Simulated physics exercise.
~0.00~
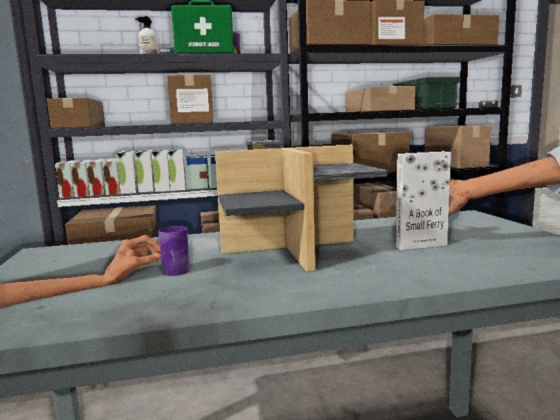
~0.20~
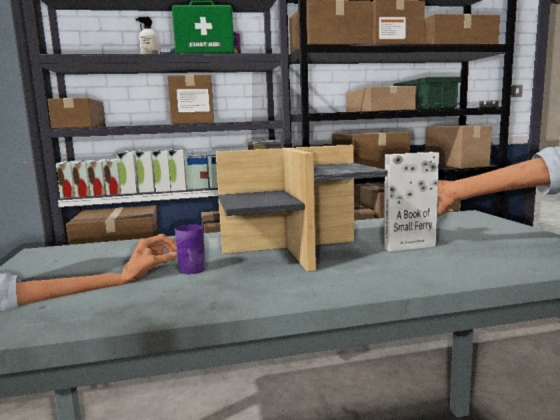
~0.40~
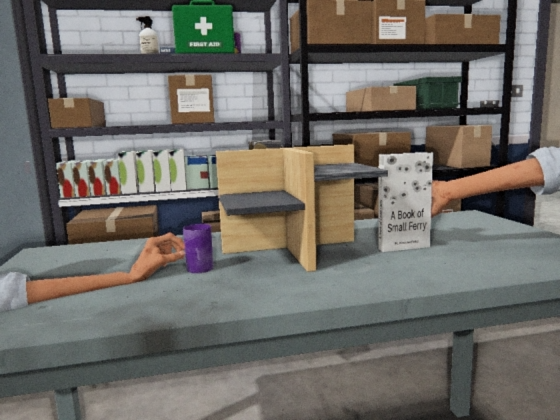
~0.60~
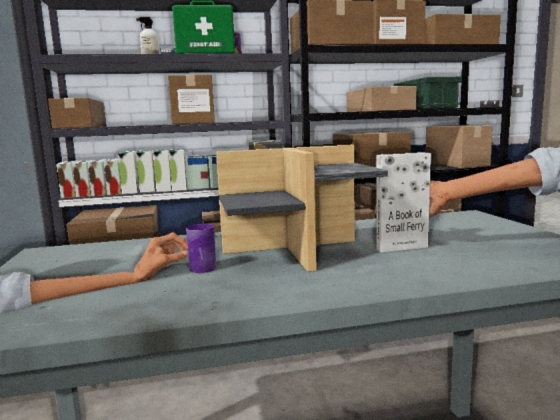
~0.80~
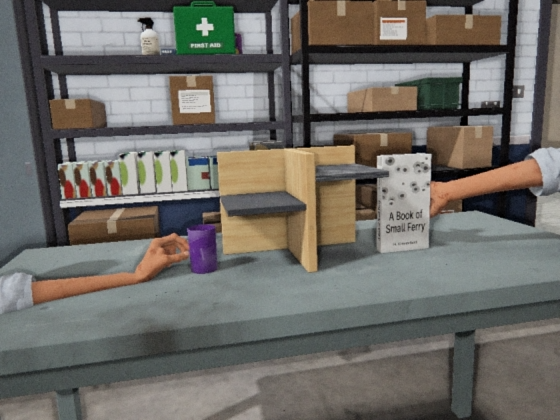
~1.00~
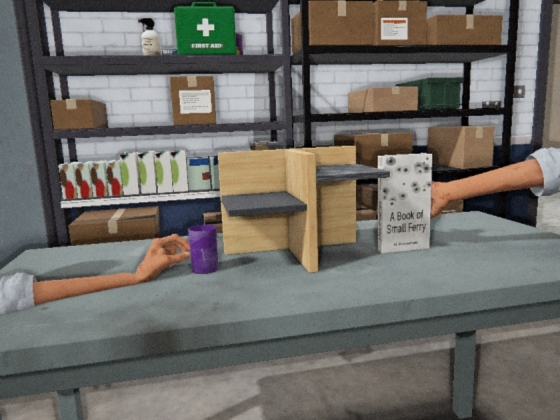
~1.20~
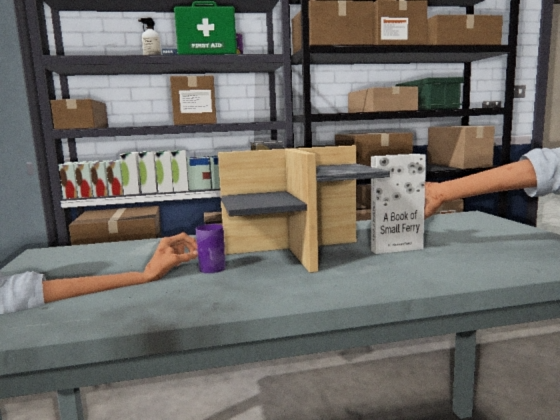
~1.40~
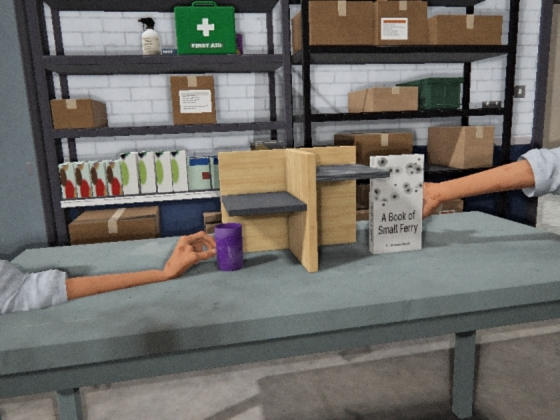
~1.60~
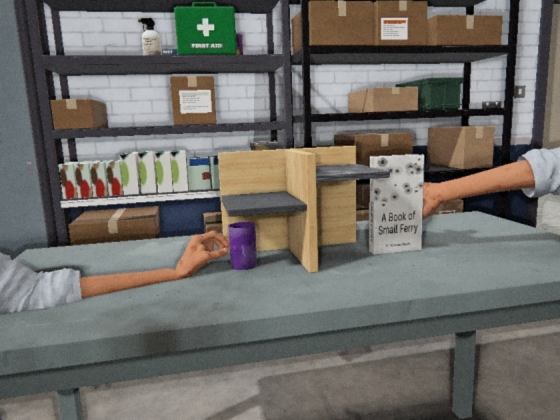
In a storeroom lined with shelves of cardboard boxes and a green first aid kit, a small wooden rack with a low grey shelf on each side stands on a table. A hand at the left holds a purple beaker, and one at the right holds a white book, both upright. The hands slide them inward, then nearly pause before easing them up to the rack. The beaker continues right and passes beneath the left shelf. The book, too tall for its side, stops at the right shelf's edge, and both hands remain beside their objects.
